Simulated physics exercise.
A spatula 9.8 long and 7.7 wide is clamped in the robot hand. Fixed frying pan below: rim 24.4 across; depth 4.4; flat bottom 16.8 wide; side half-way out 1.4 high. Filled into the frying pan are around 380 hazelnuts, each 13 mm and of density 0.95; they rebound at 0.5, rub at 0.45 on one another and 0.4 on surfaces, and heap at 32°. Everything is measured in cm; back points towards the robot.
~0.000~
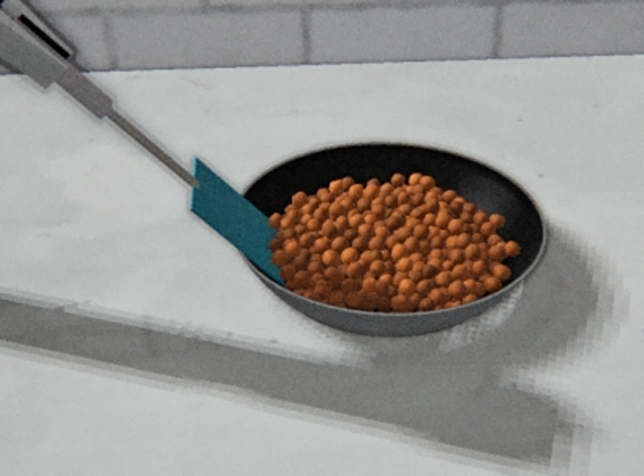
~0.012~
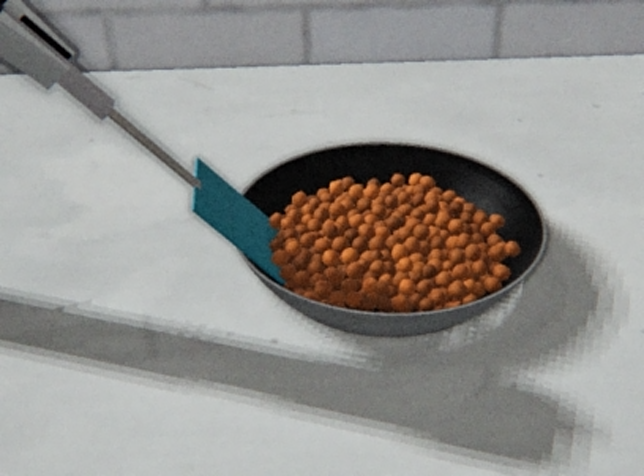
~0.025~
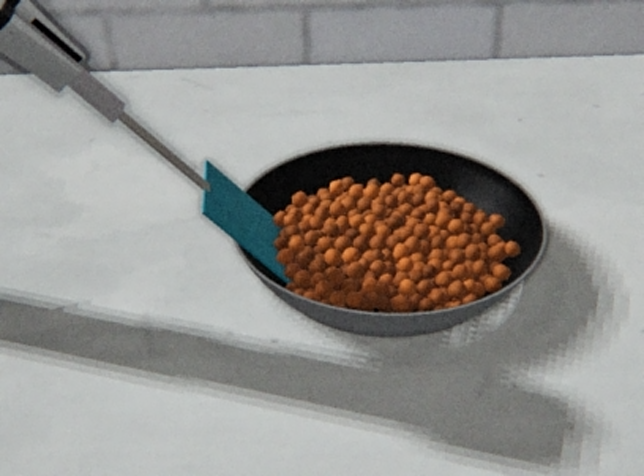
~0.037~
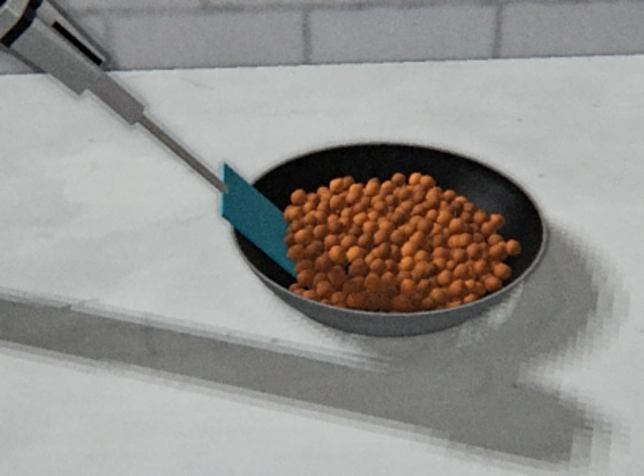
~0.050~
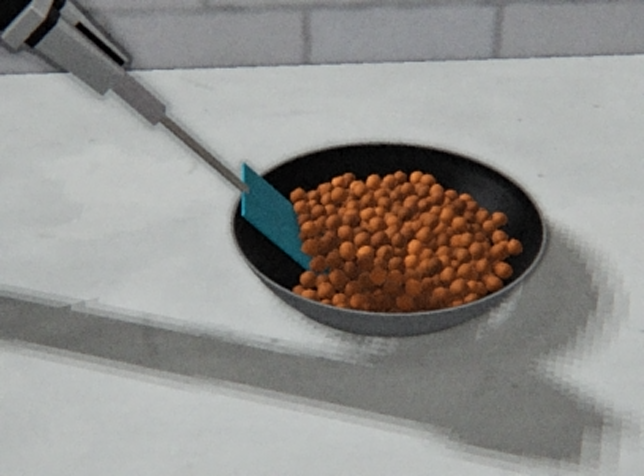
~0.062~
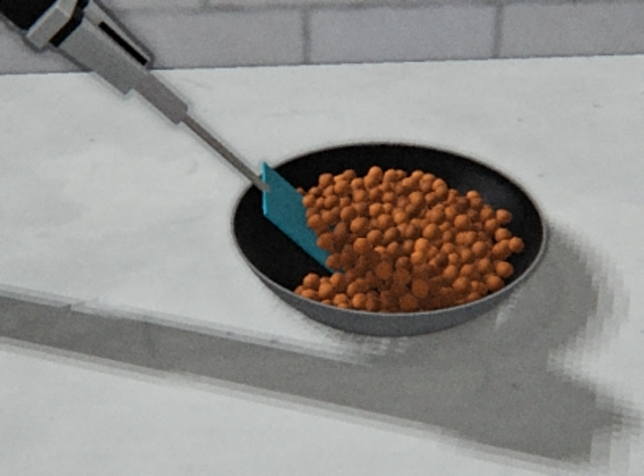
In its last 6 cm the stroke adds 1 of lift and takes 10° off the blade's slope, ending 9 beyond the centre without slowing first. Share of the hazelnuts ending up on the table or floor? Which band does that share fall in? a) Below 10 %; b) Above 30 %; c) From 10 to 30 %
The answer is b.
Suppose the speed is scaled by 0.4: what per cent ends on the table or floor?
15 %.
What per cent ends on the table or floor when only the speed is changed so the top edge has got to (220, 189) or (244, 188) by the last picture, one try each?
I'd estimate some 15 and 30 in a hundred.
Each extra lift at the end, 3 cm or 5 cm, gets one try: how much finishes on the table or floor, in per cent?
Result: Approx. 40 % and 35 %, one try each.
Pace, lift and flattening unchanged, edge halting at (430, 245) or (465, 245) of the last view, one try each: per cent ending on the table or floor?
Close to 10 and close to 15 per cent, respectively.
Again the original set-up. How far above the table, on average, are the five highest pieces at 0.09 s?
Roughly 6 centimetres.
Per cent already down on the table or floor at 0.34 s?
I'd say close to 20 in a hundred.
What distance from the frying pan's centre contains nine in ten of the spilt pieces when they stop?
Around 50 centimetres.
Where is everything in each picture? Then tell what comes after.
The first frame shows spatula top edge at (193, 182), sloping 48°; upper third of the load around (388, 232), from x 275 to 515, top at y 180; 384 in the frying pan.
The second frame shows spatula top edge at (195, 183), sloping 48°; upper third of the load around (388, 232), from x 275 to 515, top at y 180.
The third frame shows spatula top edge at (204, 185), sloping 48°; upper third of the load around (385, 232), from x 280 to 515, top at y 180.
The fourth frame shows spatula top edge at (222, 188), sloping 48°; upper third of the load around (385, 232), from x 290 to 515, top at y 180.
The fifth frame shows spatula top edge at (243, 188), sloping 48°; upper third of the load around (388, 228), from x 290 to 515, top at y 180.
The sixth frame shows spatula top edge at (264, 187), sloping 48°; upper third of the load around (391, 221), from x 290 to 515, top at y 175; 384 in the frying pan.
After 0.09 s, sloping 48°, highest piece 6 above the table; 384 in the frying pan.
After 0.12 s, sloping 45°, highest piece 8 above the table; 384 in the frying pan.
After 0.34 s, sloping 38°, highest piece 15 above the table; 231 in the frying pan, 81 on the table or floor, 72 on the blade or in flight.
After 1.39 s, sloping 38°, highest piece 5 above the table; 230 in the frying pan, 154 on the table or floor.
At rest, 230 in the frying pan, 154 on the table or floor. That is 40 % on the table or floor.
